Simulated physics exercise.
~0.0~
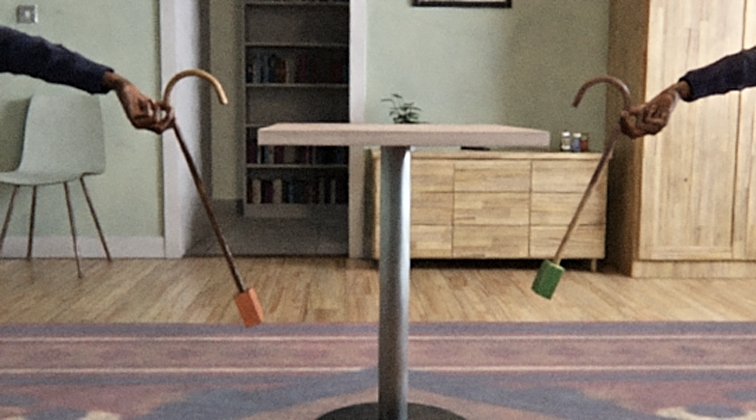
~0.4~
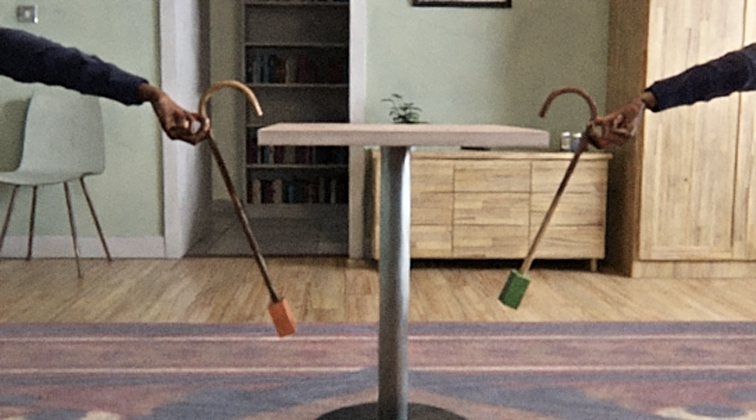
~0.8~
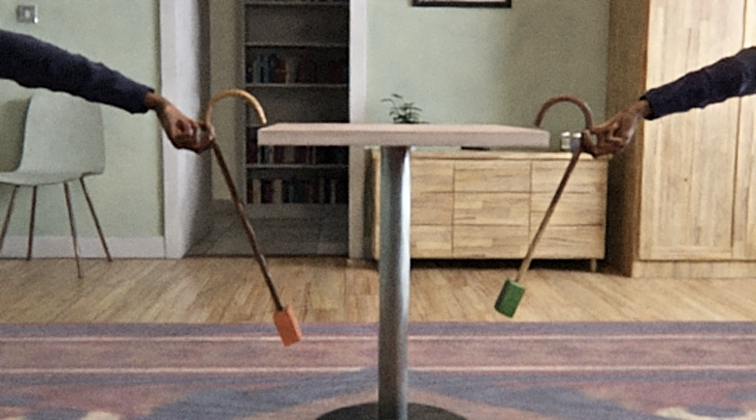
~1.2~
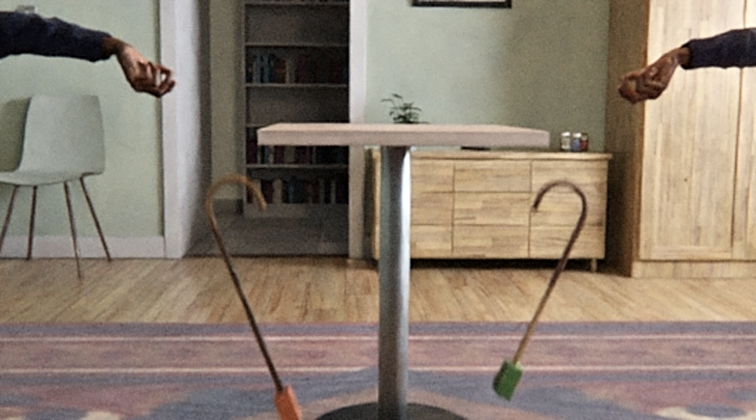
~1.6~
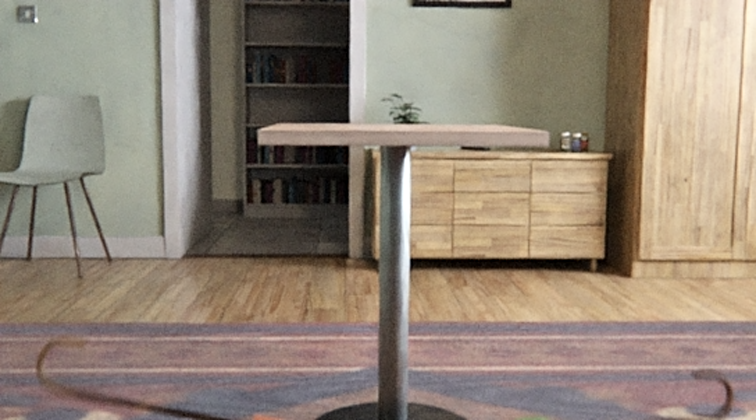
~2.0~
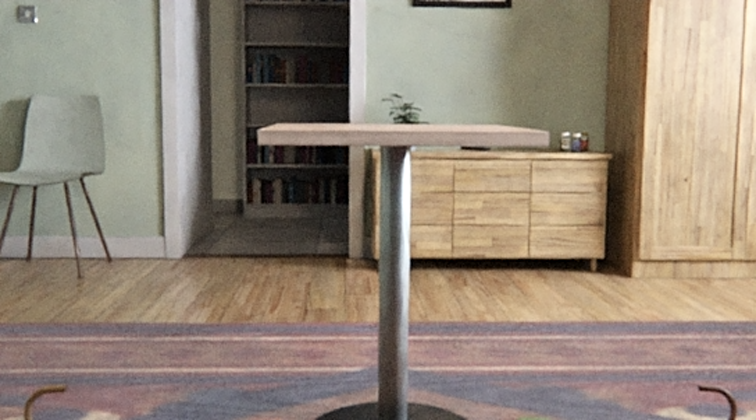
Two hands brought hooked canes, one with an orange block at its end and one with a green block, to opposite ends of a small table, then let go, and both canes dropped past the edges and toppled outward onto the floor.
